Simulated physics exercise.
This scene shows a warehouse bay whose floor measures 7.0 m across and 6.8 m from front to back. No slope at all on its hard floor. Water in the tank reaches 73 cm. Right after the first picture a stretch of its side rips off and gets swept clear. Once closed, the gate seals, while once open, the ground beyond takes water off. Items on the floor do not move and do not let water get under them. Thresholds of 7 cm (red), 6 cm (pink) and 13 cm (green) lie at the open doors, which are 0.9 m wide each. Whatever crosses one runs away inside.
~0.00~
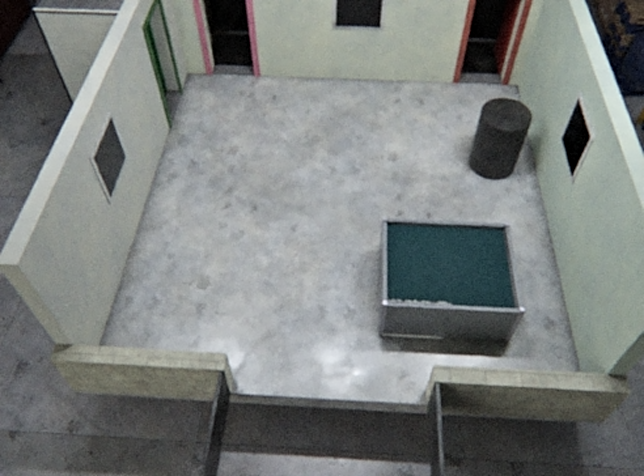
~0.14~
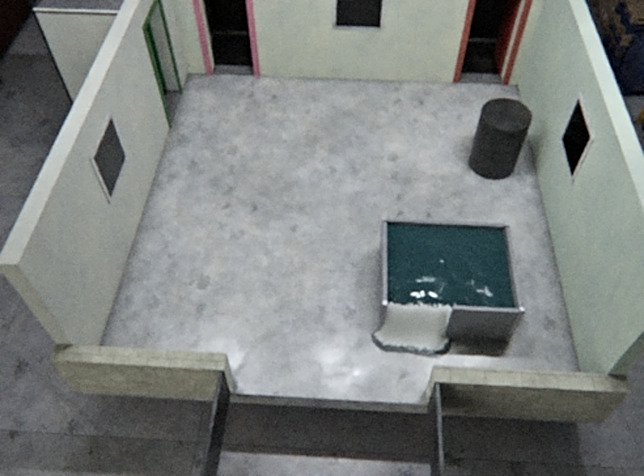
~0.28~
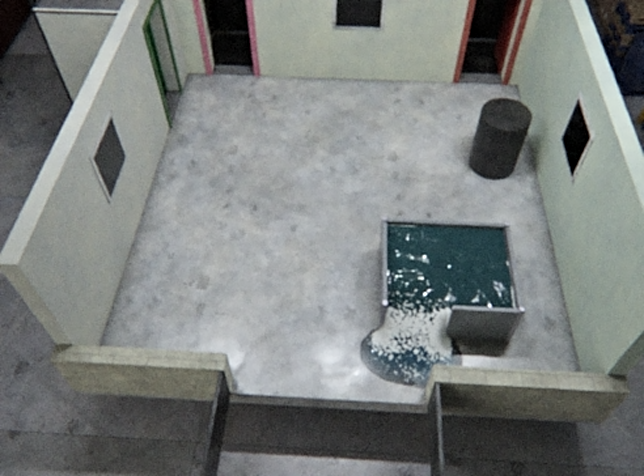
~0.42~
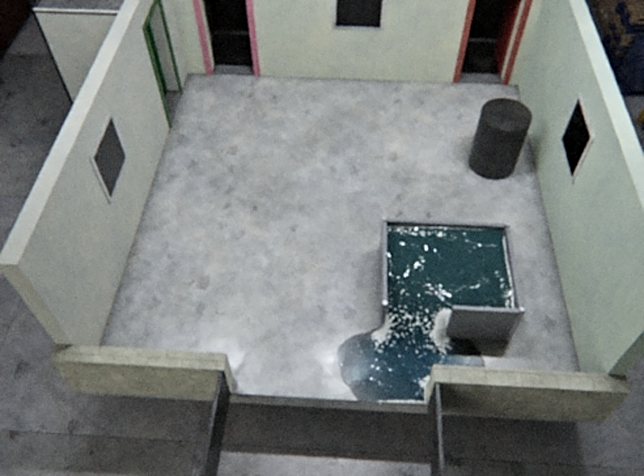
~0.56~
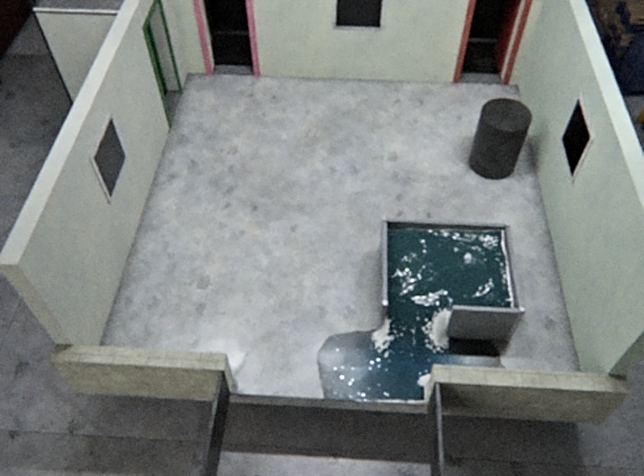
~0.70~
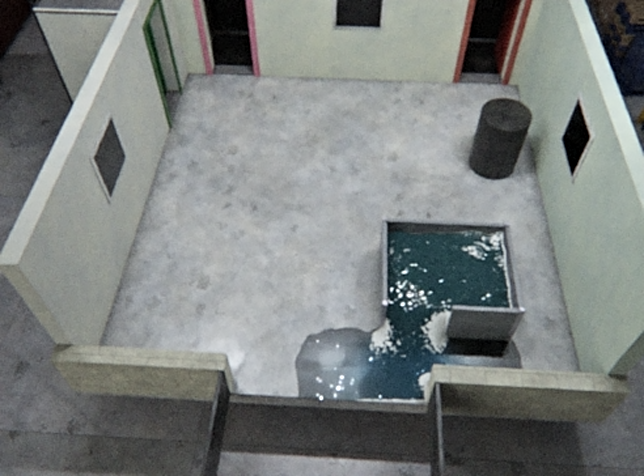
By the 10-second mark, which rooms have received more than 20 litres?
By then: Room behind the red door: 20 litres or less; room behind the pink door: 20 litres or less; room behind the green door: 20 litres or less.
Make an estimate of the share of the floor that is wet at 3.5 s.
Some 15 per cent of it.
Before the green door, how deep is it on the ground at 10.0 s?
About 0.0 cm.
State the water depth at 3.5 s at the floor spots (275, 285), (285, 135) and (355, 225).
Around 0 cm, 0 cm and 0 cm.
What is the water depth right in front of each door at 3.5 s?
Depths (cm): Red = 0; pink = 0; green = 0.
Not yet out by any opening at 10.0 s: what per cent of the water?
Around 32 per cent of the water.
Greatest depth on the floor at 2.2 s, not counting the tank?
I'd say near 28 centimetres.
After 1.4 s water covers 10 % of the floor and is deepest (38 cm) near (435, 388); red door not reached, pink door not reached, green door not reached.
After 2.2 s water covers 10 % of the floor and is deepest (28 cm) near (435, 388); red door not reached, pink door not reached, green door not reached.
After 3.5 s water covers 15 % of the floor and is deepest (18 cm) near (435, 388); red door not reached, pink door not reached, green door not reached.
After 6.0 s water covers 20 % of the floor and is deepest (10 cm) near (435, 388); red door not reached, pink door not reached, green door not reached.
After 10.0 s water covers 25 % of the floor and is deepest (6 cm) near (408, 341); red door 3 cm at the sill, 0 L in, pink door not reached, green door not reached.
